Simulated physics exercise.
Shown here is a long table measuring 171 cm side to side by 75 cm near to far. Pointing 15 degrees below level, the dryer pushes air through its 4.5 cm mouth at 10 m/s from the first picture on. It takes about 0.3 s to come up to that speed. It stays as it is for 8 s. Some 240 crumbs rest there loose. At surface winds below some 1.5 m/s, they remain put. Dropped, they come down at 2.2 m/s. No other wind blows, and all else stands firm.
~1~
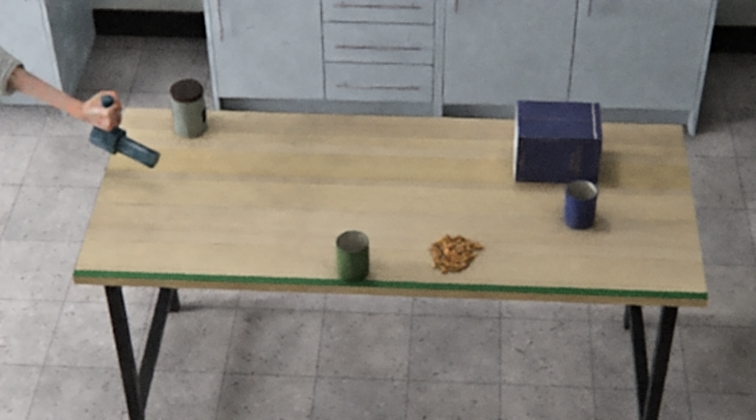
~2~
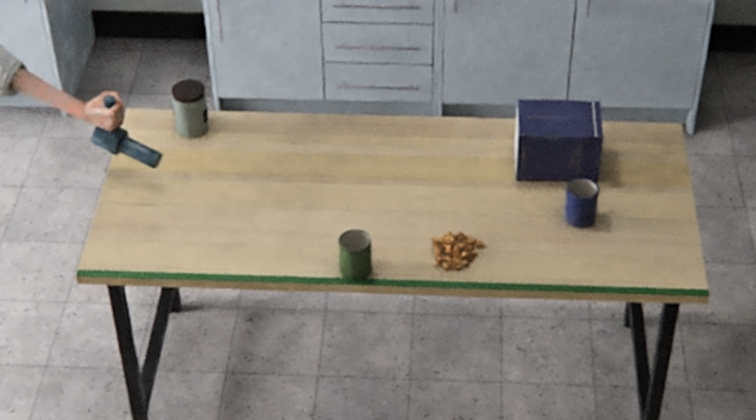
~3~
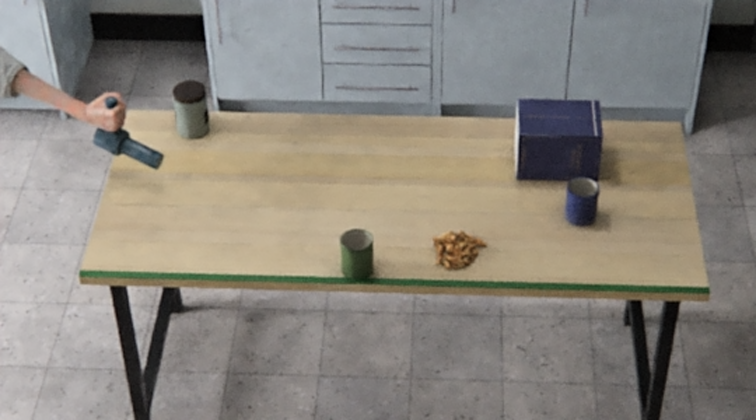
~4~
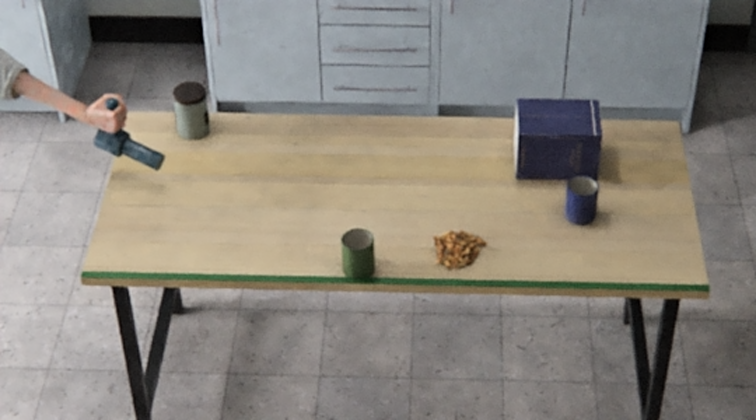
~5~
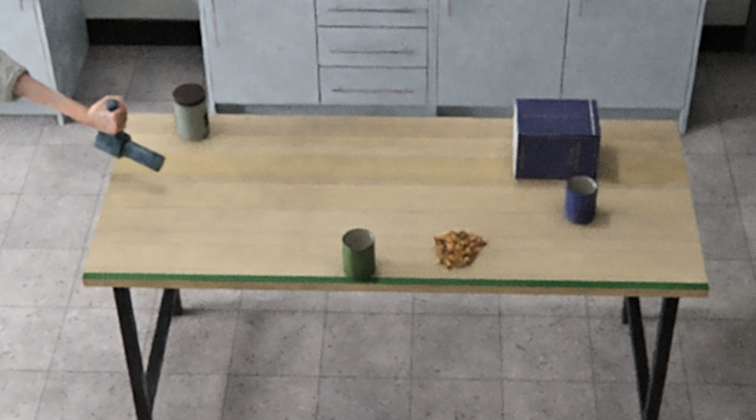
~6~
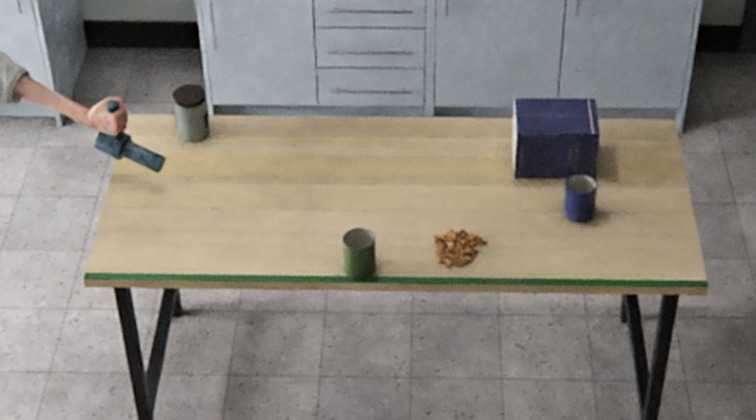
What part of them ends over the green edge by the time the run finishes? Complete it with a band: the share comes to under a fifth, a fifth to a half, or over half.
The share comes to over half.
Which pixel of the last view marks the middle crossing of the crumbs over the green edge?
At roughly pixel (595, 286).
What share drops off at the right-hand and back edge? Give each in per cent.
About 10 per cent right-hand, about 0 per cent back.
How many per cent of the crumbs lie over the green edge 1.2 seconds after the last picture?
About 80 per cent.
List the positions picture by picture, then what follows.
In the first frame, the middle of the crumbs is near (453, 252), none has stirred yet and the mouth of the dryer is at (156, 161).
In the second frame, the middle of the crumbs is near (455, 248), none has stirred yet and the green edge is centred on (389, 286).
In the third frame, the middle of the crumbs is near (456, 247), none has stirred yet, the top of a mug is at (357, 239) and the top of a mug is at (583, 187).
In the fourth frame, the middle of the crumbs is near (457, 247) and none has stirred yet.
In the fifth frame, the middle of the crumbs is near (457, 246) and none has stirred yet.
In the sixth frame, the middle of the crumbs is near (457, 245) and none has stirred yet.
Then, 1.2 s after the last picture, 12 % are on the move or not yet settled, 84 % are over the green edge.
Then, 2.2 s after the last picture, 8 % are on the move or not yet settled, 84 % are over the green edge.
Then, 4.1 s after the last picture, 5 % are on the move or not yet settled, 84 % are over the green edge.
Then, 7.7 s after the last picture, at the end, 84 % are over the green edge.
